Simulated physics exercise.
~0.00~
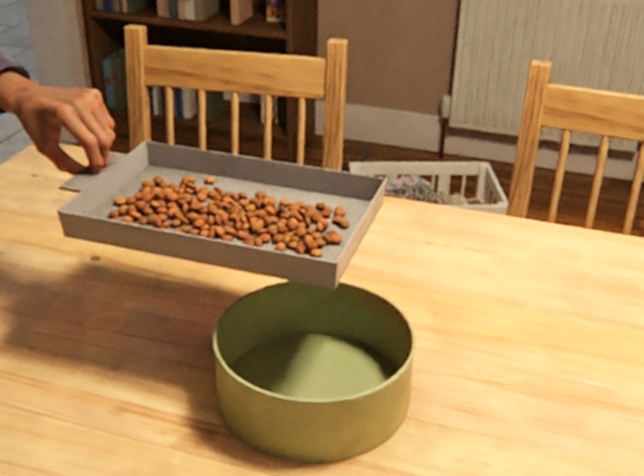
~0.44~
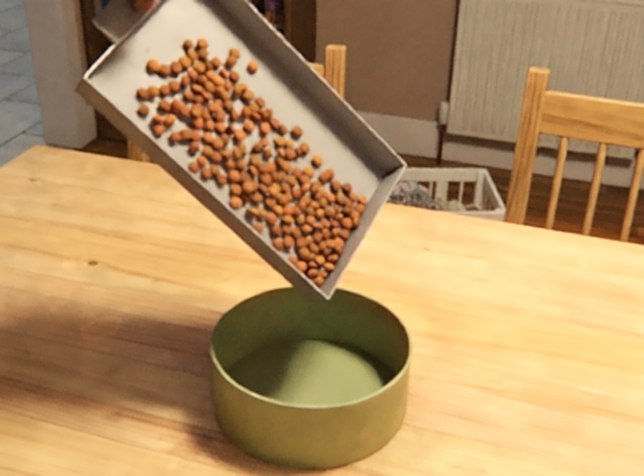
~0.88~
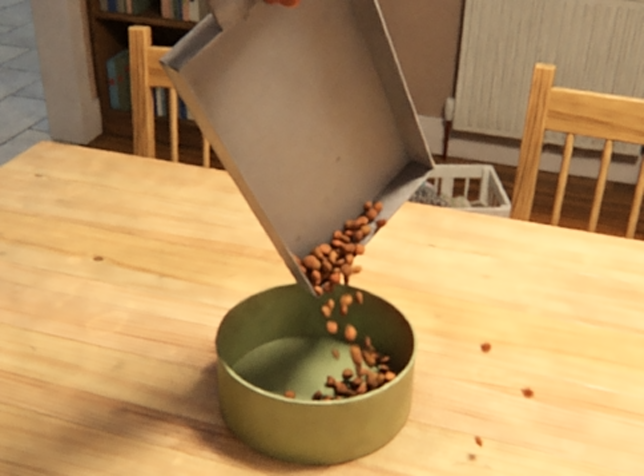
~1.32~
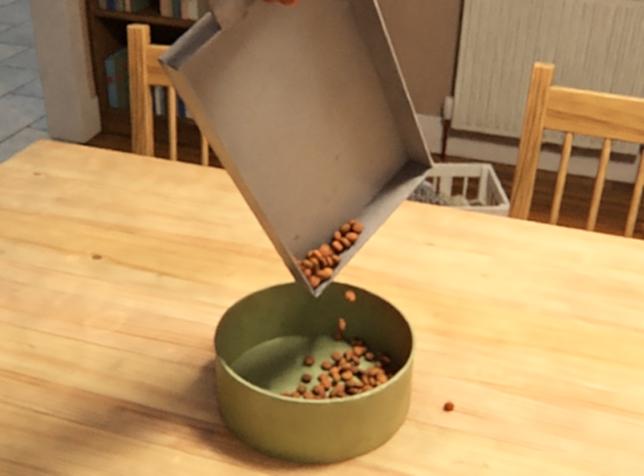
At a wooden table, a hand tipping brown kibble from a grey tray into a green pot, some pieces still in the tray.
